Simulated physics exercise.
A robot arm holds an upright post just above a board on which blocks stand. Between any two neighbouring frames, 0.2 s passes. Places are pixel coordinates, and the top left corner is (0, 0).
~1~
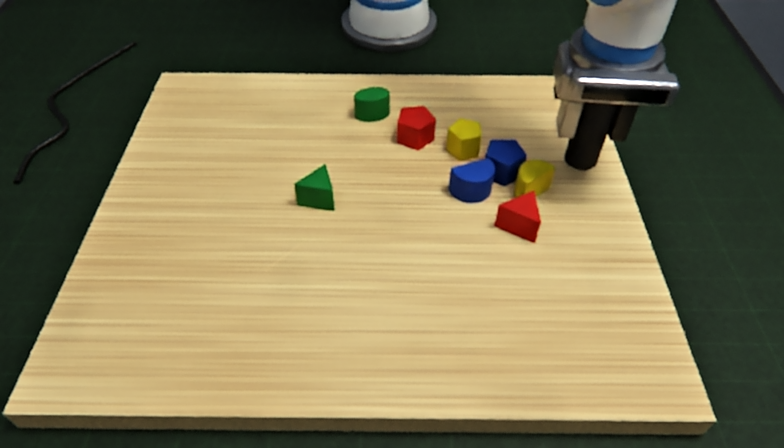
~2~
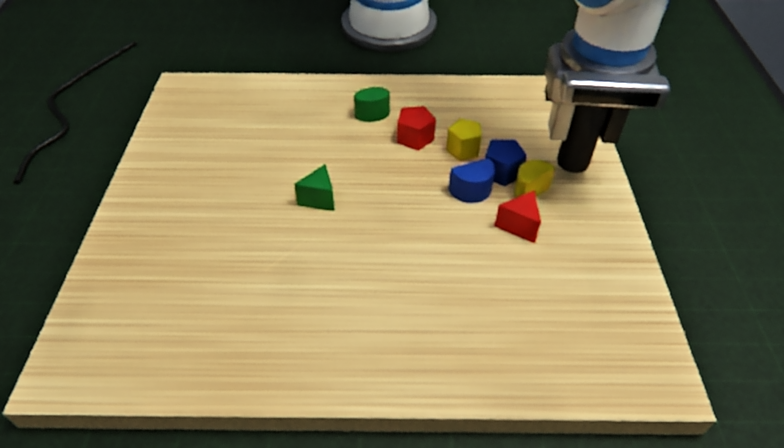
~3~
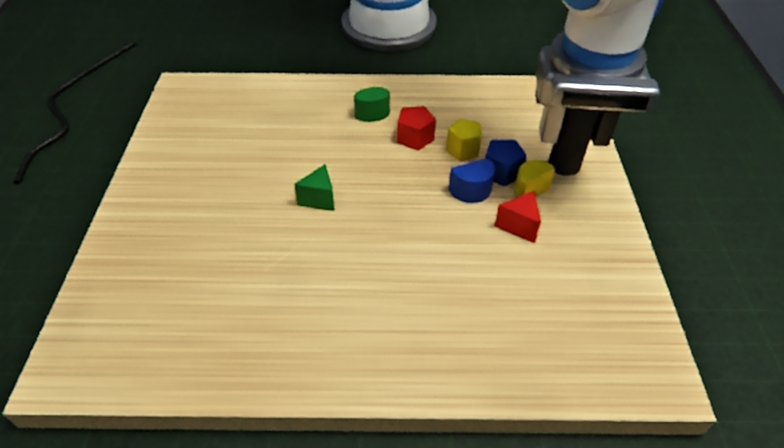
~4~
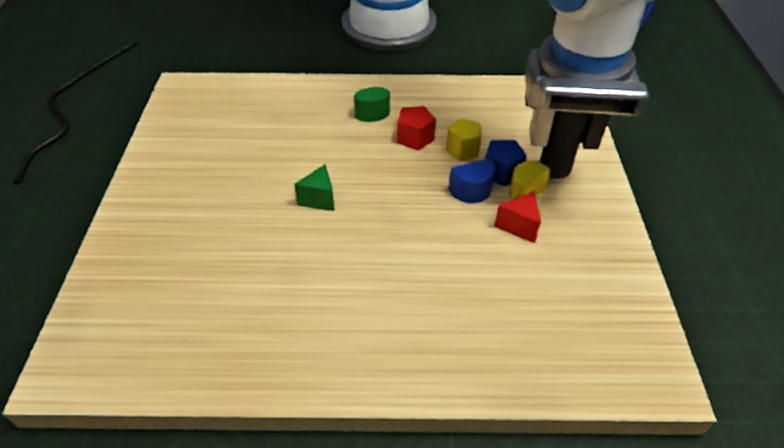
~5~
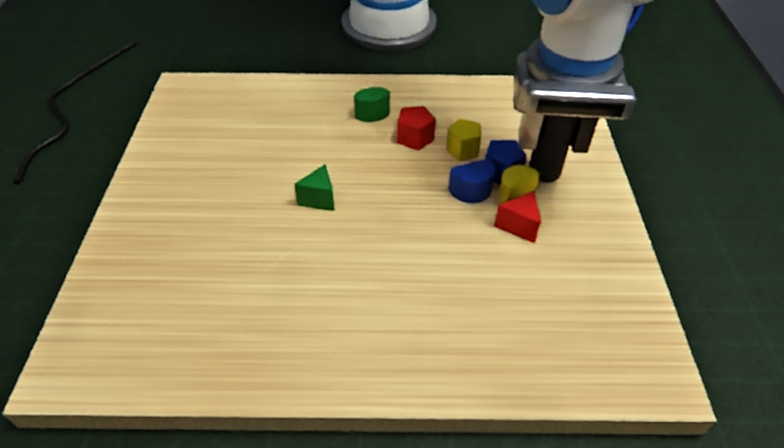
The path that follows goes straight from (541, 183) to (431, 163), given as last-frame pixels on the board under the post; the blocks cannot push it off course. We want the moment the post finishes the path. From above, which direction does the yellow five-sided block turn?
Turns clockwise.
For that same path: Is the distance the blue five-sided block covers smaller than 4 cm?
Going by the path, no.
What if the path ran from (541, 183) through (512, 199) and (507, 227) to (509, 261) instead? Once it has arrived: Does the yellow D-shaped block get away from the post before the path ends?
I believe so.
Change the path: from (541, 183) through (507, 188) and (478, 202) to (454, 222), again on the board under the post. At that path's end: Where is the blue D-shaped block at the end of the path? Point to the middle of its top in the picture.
At the end it should sit near (432, 178).
What follows on the original path. One third of the way, post (506, 165); yellow five-sided block (452, 122); blue D-shaped block (473, 171); blue five-sided block (477, 141); yellow D-shaped block (505, 178), turned 25° anticlockwise.
Two thirds of the way, post (468, 158); red five-sided block (411, 112), turned 30° anticlockwise; yellow five-sided block (447, 113), turned 15° clockwise; blue D-shaped block (460, 172), turned 55° anticlockwise; blue five-sided block (441, 133); yellow D-shaped block (505, 178), turned 25° anticlockwise.
At the end, post (432, 151); red five-sided block (394, 103); yellow five-sided block (445, 110), turned 30° clockwise; blue D-shaped block (460, 172), turned 55° anticlockwise; blue five-sided block (408, 125); yellow D-shaped block (505, 178), turned 25° anticlockwise.
